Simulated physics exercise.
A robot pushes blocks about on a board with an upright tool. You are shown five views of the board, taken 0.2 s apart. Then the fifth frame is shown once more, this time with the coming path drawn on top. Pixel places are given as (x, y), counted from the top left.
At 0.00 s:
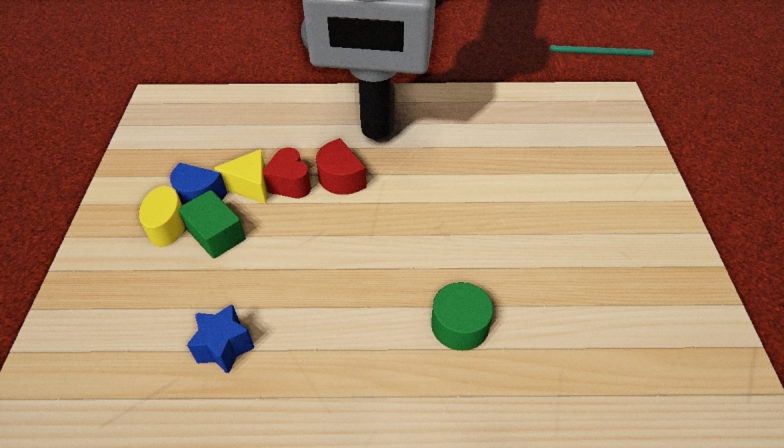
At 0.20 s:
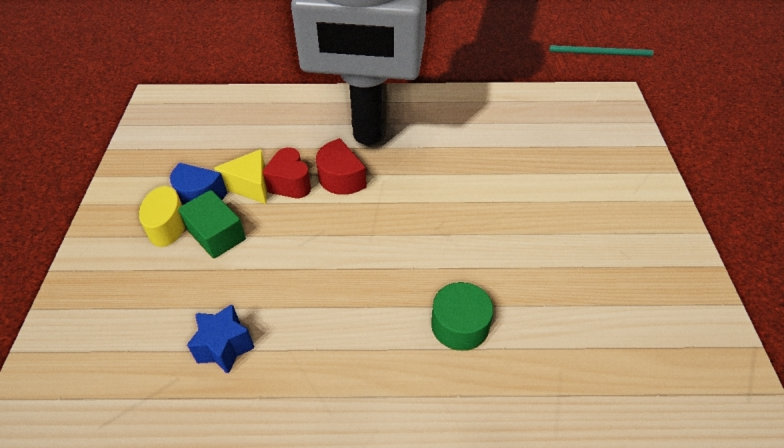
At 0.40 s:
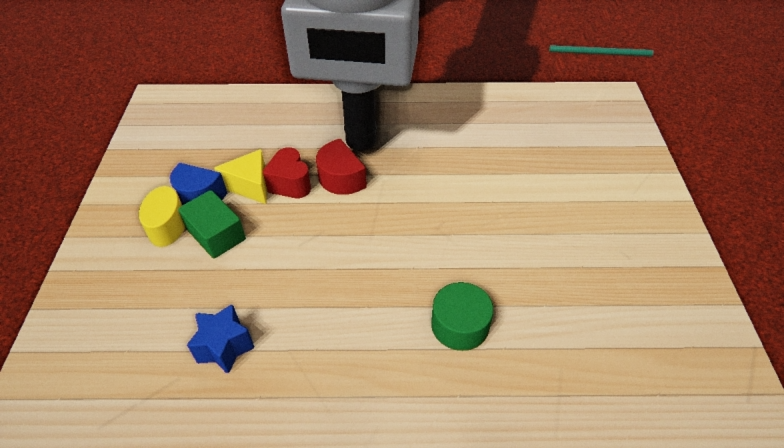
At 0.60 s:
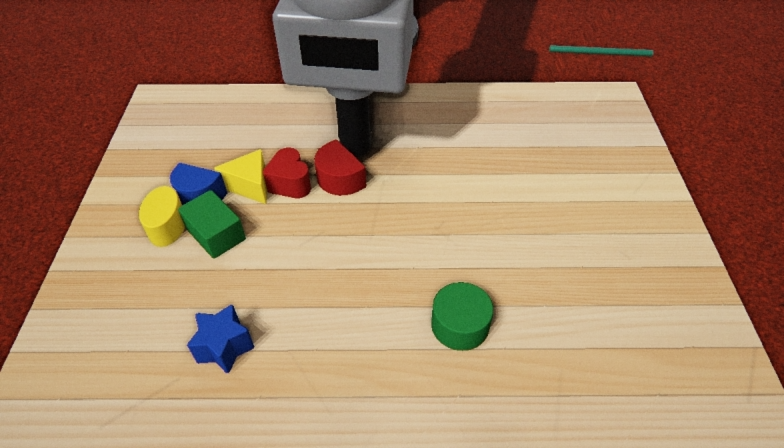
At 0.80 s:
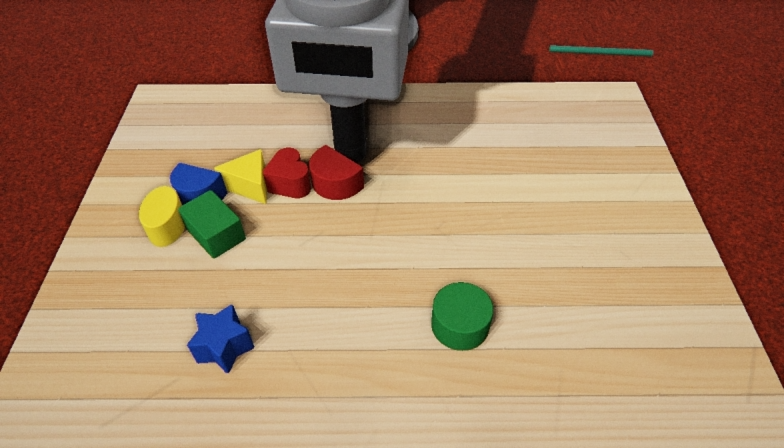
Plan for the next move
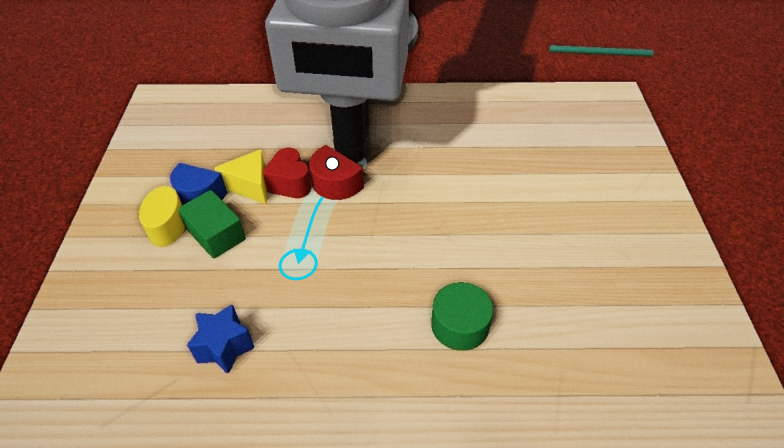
On a striped wooden board set over red carpet, colourful blocks sit still as a robot's upright black tool moves a short way left and toward the viewer. It reaches the red block at the right end of the row and nudges it slightly left, against the red heart.
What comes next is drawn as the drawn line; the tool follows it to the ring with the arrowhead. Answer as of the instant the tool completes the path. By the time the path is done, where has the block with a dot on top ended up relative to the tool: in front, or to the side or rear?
Expect to find it ahead of the tool.
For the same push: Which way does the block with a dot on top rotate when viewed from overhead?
Counterclockwise rotation.
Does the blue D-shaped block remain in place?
That would be a yes.
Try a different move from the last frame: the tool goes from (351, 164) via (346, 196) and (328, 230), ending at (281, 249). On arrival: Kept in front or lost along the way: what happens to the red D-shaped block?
I believe the red D-shaped block keeps its place ahead of the tool.
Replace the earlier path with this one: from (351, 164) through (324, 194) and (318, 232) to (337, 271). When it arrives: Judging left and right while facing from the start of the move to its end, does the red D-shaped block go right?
Yes - that is the case.
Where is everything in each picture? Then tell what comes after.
The first frame shows tool tip (376, 131); block tops, blue D-shaped block (192, 177); green oblong (208, 213); yellow three-sided block (245, 166); red heart block (287, 164); red D-shaped block (338, 158).
The second frame shows tool (368, 136); blocks unchanged.
The third frame shows tool (361, 142); blocks unchanged.
The fourth frame shows tool (355, 148); blocks unchanged.
The fifth frame shows tool (351, 155); blue D-shaped block (192, 177); green oblong (208, 213); yellow three-sided block (245, 166); red heart block (287, 164); red D-shaped block (332, 163).
Path on the board, from (351, 164) by way of (327, 191) and (310, 225) to (298, 264); the dot is on the red D-shaped block.
On the path given first. One third of the way, tool (325, 183); yellow three-sided block (242, 166); red heart block (280, 170), turned 50° clockwise; red D-shaped block (314, 196), turned 30° anticlockwise.
Two thirds of the way, tool (308, 217); yellow three-sided block (242, 166); red heart block (280, 170), turned 50° clockwise; red D-shaped block (299, 233), turned 35° anticlockwise.
At the end, tool (296, 256); blue D-shaped block in place; green oblong in place; yellow three-sided block (242, 166); red heart block (280, 170), turned 50° clockwise; red D-shaped block (285, 275), turned 35° anticlockwise.
